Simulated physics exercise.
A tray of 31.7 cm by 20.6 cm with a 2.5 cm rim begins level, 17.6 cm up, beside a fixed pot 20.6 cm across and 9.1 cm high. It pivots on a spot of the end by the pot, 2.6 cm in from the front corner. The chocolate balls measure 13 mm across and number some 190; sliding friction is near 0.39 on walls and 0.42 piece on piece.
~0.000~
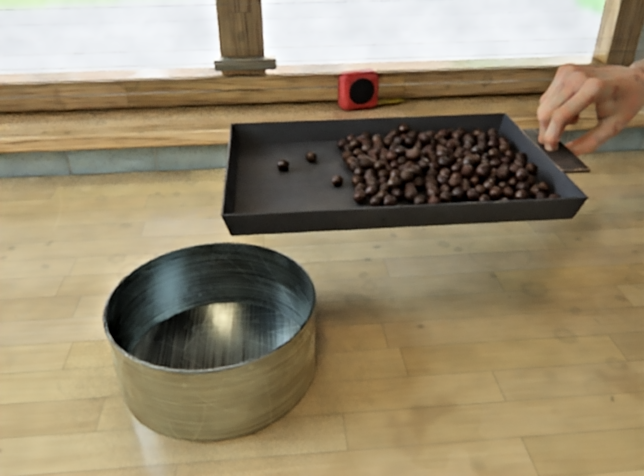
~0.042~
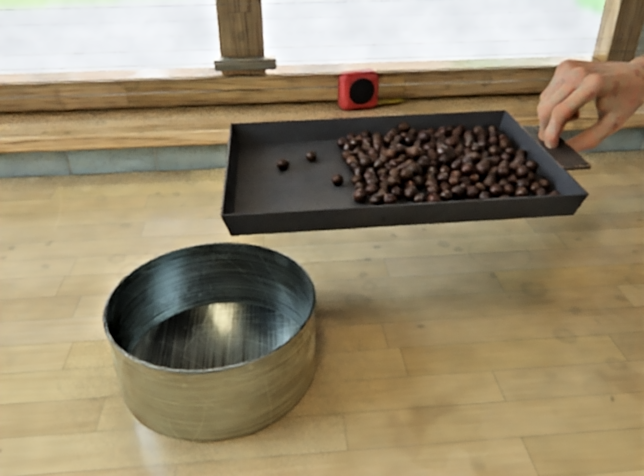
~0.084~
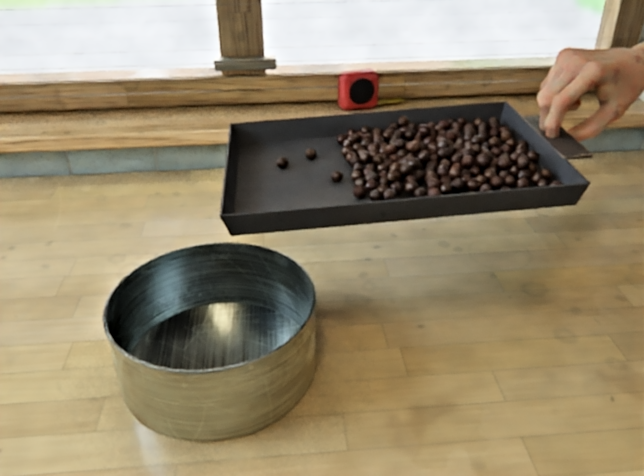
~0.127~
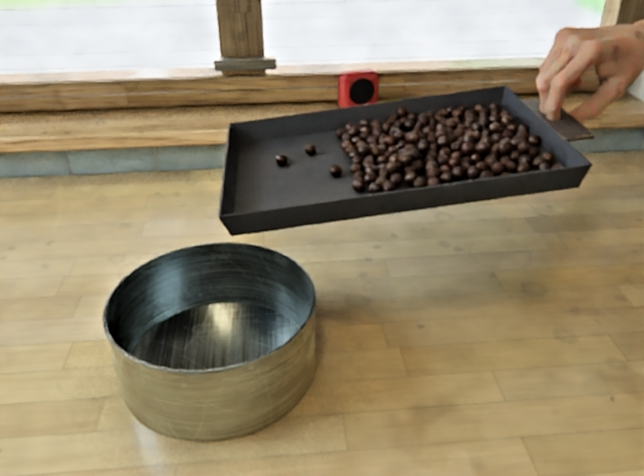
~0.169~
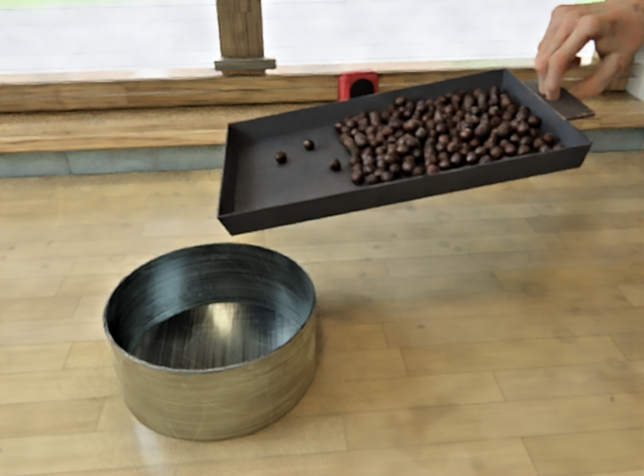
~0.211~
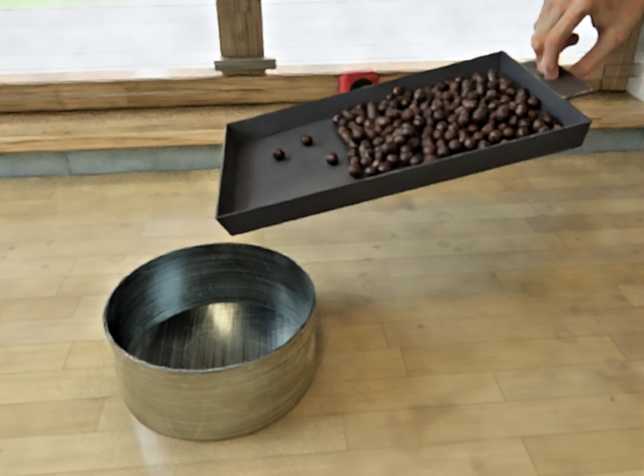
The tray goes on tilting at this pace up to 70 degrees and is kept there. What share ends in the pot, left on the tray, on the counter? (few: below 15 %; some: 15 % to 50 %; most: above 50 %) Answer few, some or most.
Pot: Some, tray: Some, counter: Some.
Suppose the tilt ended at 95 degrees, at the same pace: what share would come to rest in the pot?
It would be near 60 per cent.
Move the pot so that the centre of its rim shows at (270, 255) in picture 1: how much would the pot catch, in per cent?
About 5 per cent.
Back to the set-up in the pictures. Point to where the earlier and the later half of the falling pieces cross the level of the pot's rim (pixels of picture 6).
First near (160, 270), later near (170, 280).
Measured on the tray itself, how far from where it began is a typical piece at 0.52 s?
Some 8 cm.
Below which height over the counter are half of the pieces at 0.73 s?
Roughly 20 cm.
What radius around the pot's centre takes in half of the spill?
Roughly 26 cm.
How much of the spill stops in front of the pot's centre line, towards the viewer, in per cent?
About 10 per cent.
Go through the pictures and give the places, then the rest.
In the first frame, tray tilt 0 degrees, front corners at (229, 211) and (578, 194); middle of the pieces at (434, 168); pot at (211, 298).
In the second frame, tray tilt 1 degrees, front corners at (229, 211) and (579, 191); middle of the pieces at (434, 166).
In the third frame, tray tilt 3 degrees, front corners at (228, 211) and (580, 180); middle of the pieces at (435, 160).
In the fourth frame, tray tilt 6 degrees, front corners at (226, 212) and (581, 162), lowest corner left front; middle of the pieces at (435, 149).
In the fifth frame, tray tilt 10 degrees, front corners at (225, 212) and (582, 141), lowest corner left front; middle of the pieces at (434, 136).
In the sixth frame, tray tilt 13 degrees, front corners at (223, 213) and (581, 120), lowest corner left front; middle of the pieces at (432, 124); pot at (211, 298). Its pace works out near 90 degrees a second.
After 0.52 s, tilt 41 degrees; the tray holds 100 %, the pot 0 %.
Then, at 0.73 s, tilt 60 degrees; the tray holds 90 %, the pot 0 %.
After 1.06 s, tilt 70 degrees; the tray holds 40 %, the pot 30 %.
At rest (2.0 s), pot 35 %, tray 40 %, counter 25 %.
